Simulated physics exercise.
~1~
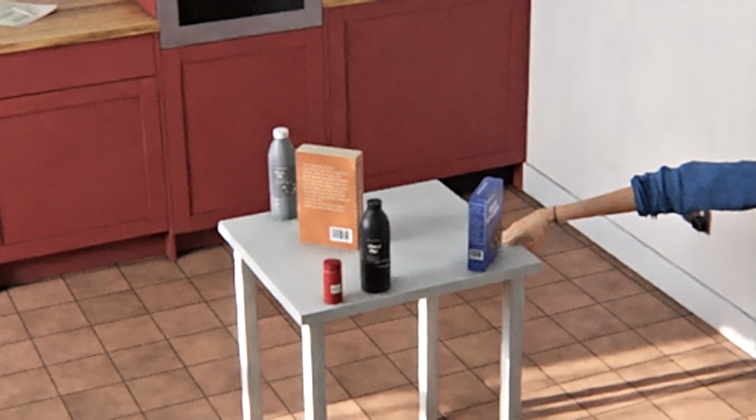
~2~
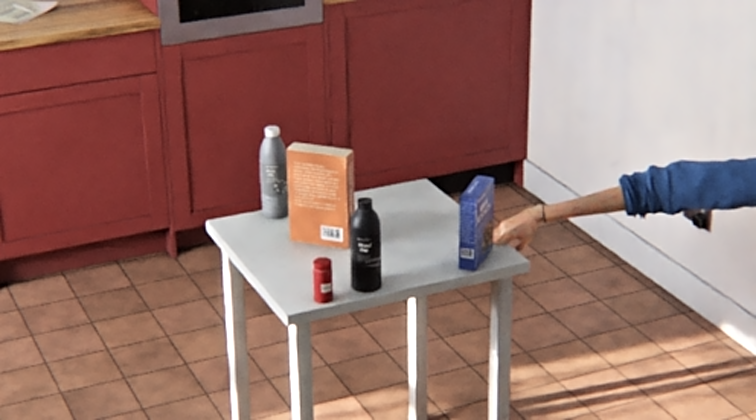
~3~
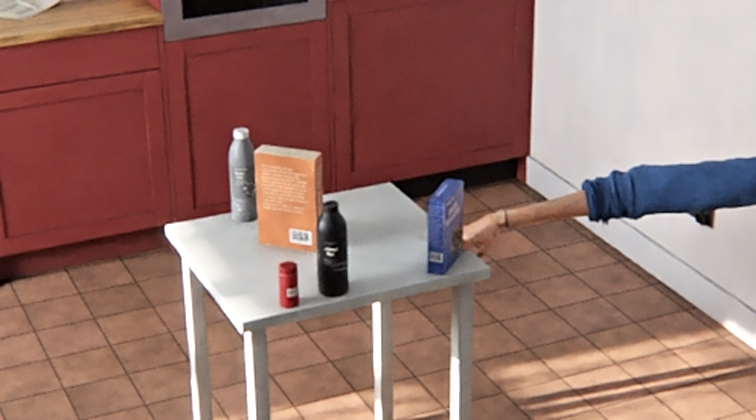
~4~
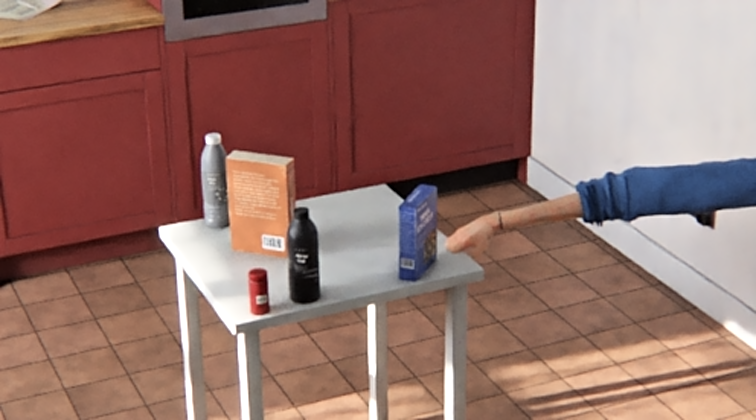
White side table being moved left by a person's hand, then slowing as five upright items slide left across its top, still standing.
